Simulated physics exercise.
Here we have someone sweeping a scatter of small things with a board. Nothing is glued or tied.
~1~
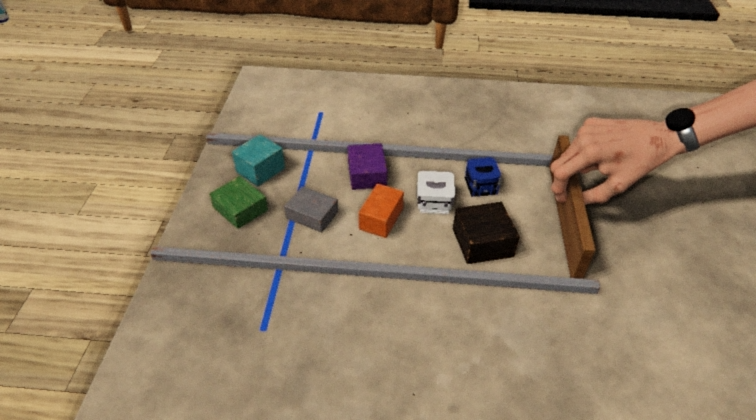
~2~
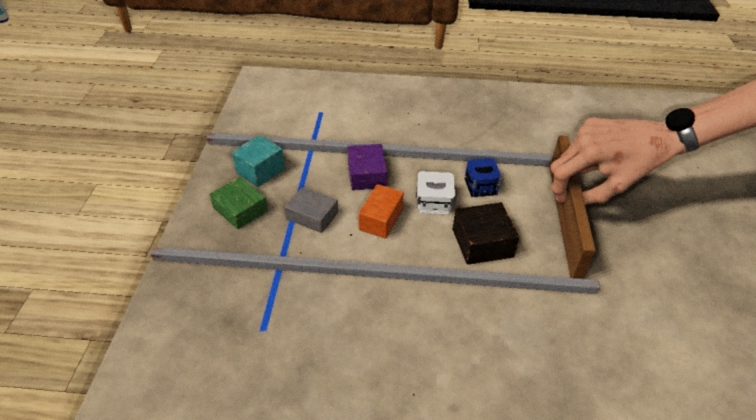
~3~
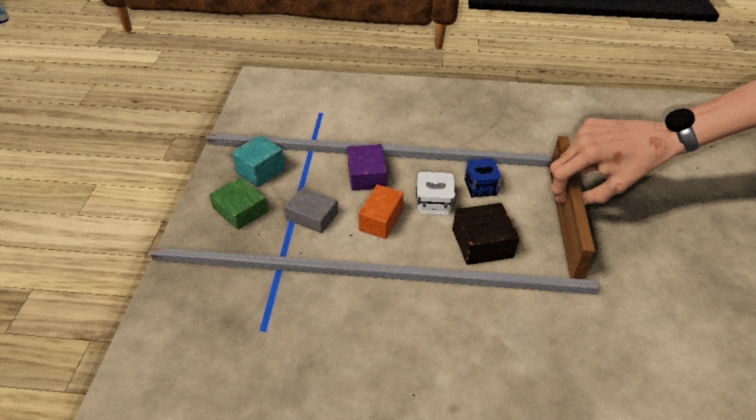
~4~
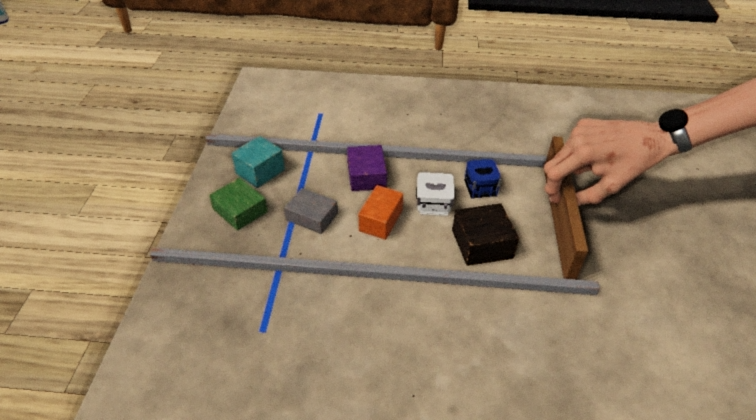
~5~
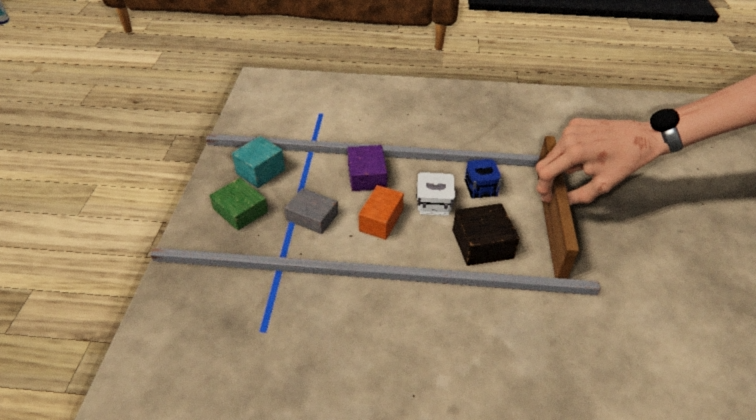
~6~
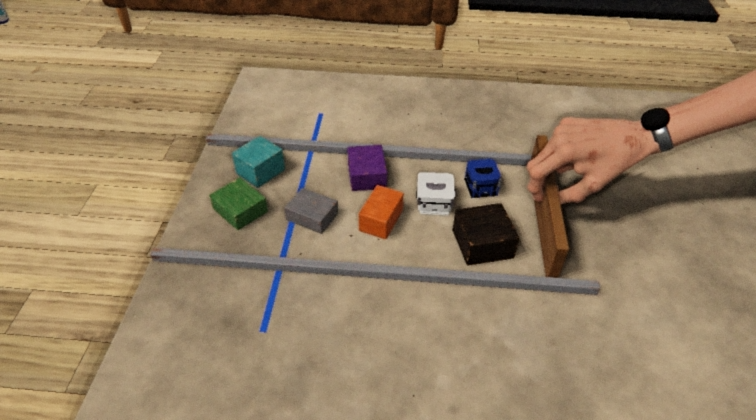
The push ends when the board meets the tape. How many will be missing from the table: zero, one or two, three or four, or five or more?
The number that fall off is one or two.
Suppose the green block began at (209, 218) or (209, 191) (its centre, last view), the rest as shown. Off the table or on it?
In that order, it drops off; holds on.
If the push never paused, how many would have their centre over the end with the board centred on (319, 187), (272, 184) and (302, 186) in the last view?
Past the end: 1, 2 and 1.
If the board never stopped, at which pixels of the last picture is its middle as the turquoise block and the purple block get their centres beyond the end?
Its middle is around (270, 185) and around (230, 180).
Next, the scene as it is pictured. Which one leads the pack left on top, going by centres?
It is the grey block.
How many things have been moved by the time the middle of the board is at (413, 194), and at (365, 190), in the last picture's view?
By then 6, and 7.
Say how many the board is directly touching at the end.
It touches 3.
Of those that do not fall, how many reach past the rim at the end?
Overhanging: 0.
Soon after, none off yet; green block at rest near (239, 203); turquoise block at rest near (259, 161); grey block at rest near (312, 210).
Then, none off yet; green block at rest near (239, 203); turquoise block at rest near (259, 161); grey block moved a little near (294, 211).
Further on, none off yet; green block moved about its own width near (185, 200); turquoise block moving near (251, 161); grey block moved well along near (233, 208).
At rest, the number that fall off is one or two; fallen, green block.
